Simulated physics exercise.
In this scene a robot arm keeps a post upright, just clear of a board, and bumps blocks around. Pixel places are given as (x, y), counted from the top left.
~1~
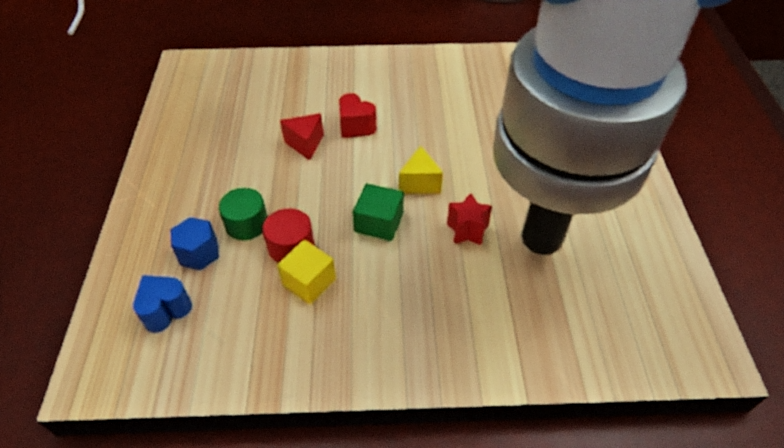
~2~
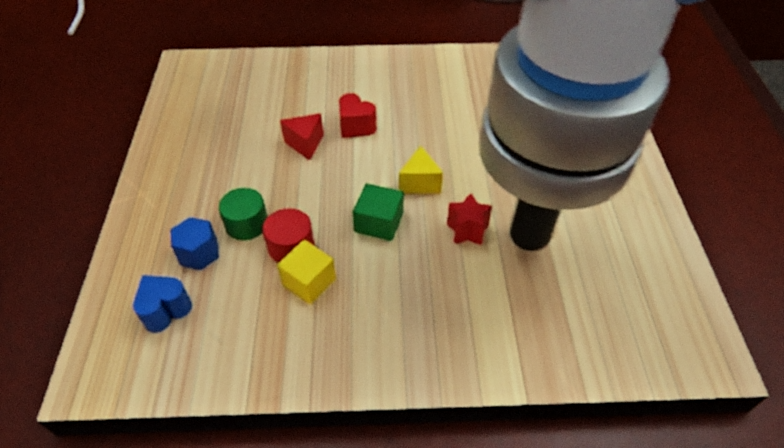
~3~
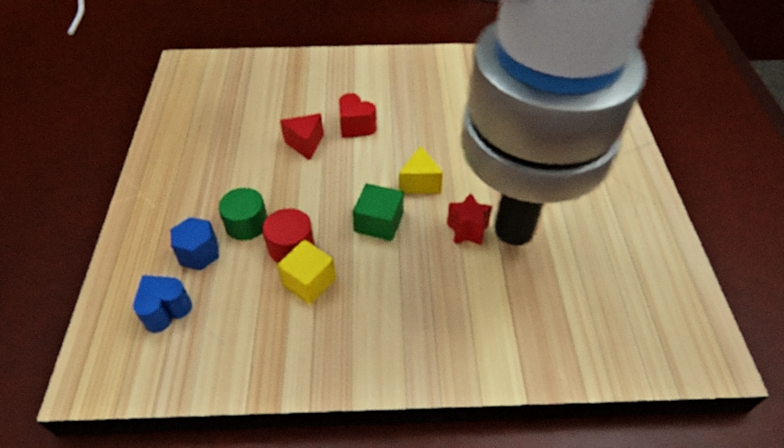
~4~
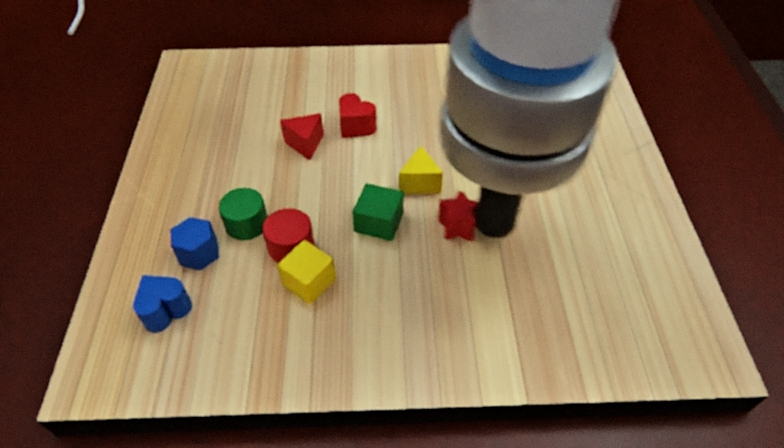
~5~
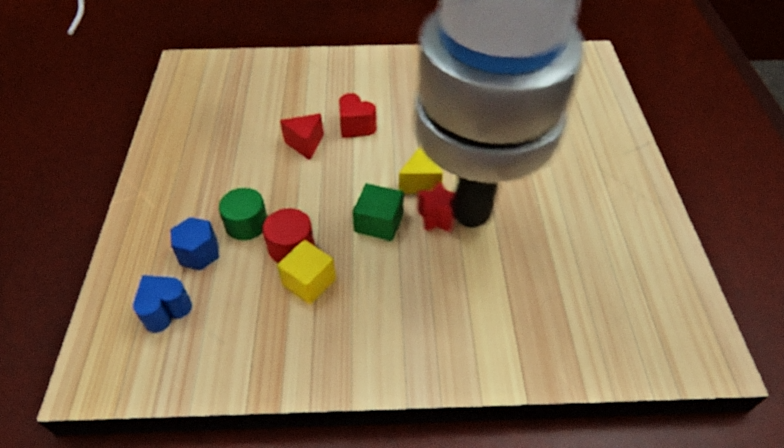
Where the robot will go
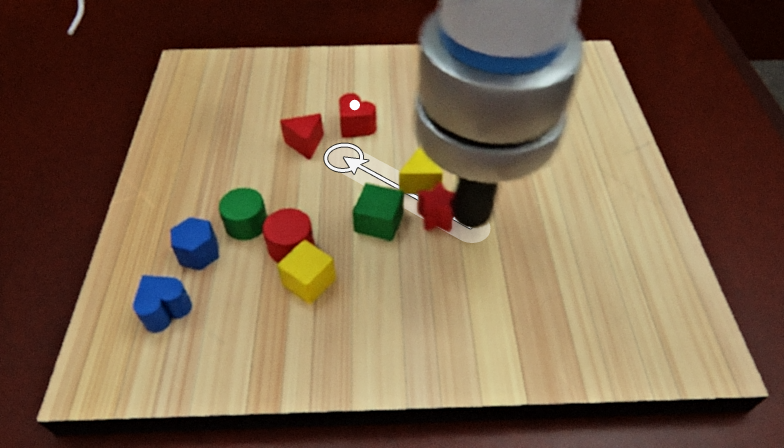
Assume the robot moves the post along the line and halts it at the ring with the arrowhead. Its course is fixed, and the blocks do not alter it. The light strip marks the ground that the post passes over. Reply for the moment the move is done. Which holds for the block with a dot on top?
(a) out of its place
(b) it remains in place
The correct letter is b.
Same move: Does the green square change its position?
In short: Yes.
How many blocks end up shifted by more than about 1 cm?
I think three or more will be displaced.
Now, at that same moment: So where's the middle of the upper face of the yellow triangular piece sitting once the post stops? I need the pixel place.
It ends at (387, 129).
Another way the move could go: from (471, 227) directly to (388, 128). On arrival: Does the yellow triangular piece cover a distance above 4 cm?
Final answer: Yes.
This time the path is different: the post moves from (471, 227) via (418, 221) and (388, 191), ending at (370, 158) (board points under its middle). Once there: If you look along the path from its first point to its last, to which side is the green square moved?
It slides leftward.
The drawn path runs in a line from (471, 227) to (344, 157); the dot is on the red heart-shaped block.
On the path given first. One third of the way, post (426, 188); green square (362, 199), turned 35° anticlockwise; yellow triangular piece (408, 151), turned 35° clockwise; red star block (392, 175).
Two thirds of the way, post (382, 165); green square (351, 198), turned 75° anticlockwise; yellow triangular piece (393, 132), turned 100° clockwise; red star block (348, 160), turned 30° anticlockwise.
At the end, post (342, 144); red heart-shaped block not moved; green square (351, 198), turned 75° anticlockwise; yellow triangular piece (387, 129), turned 140° clockwise; red star block (322, 156), turned 80° anticlockwise.
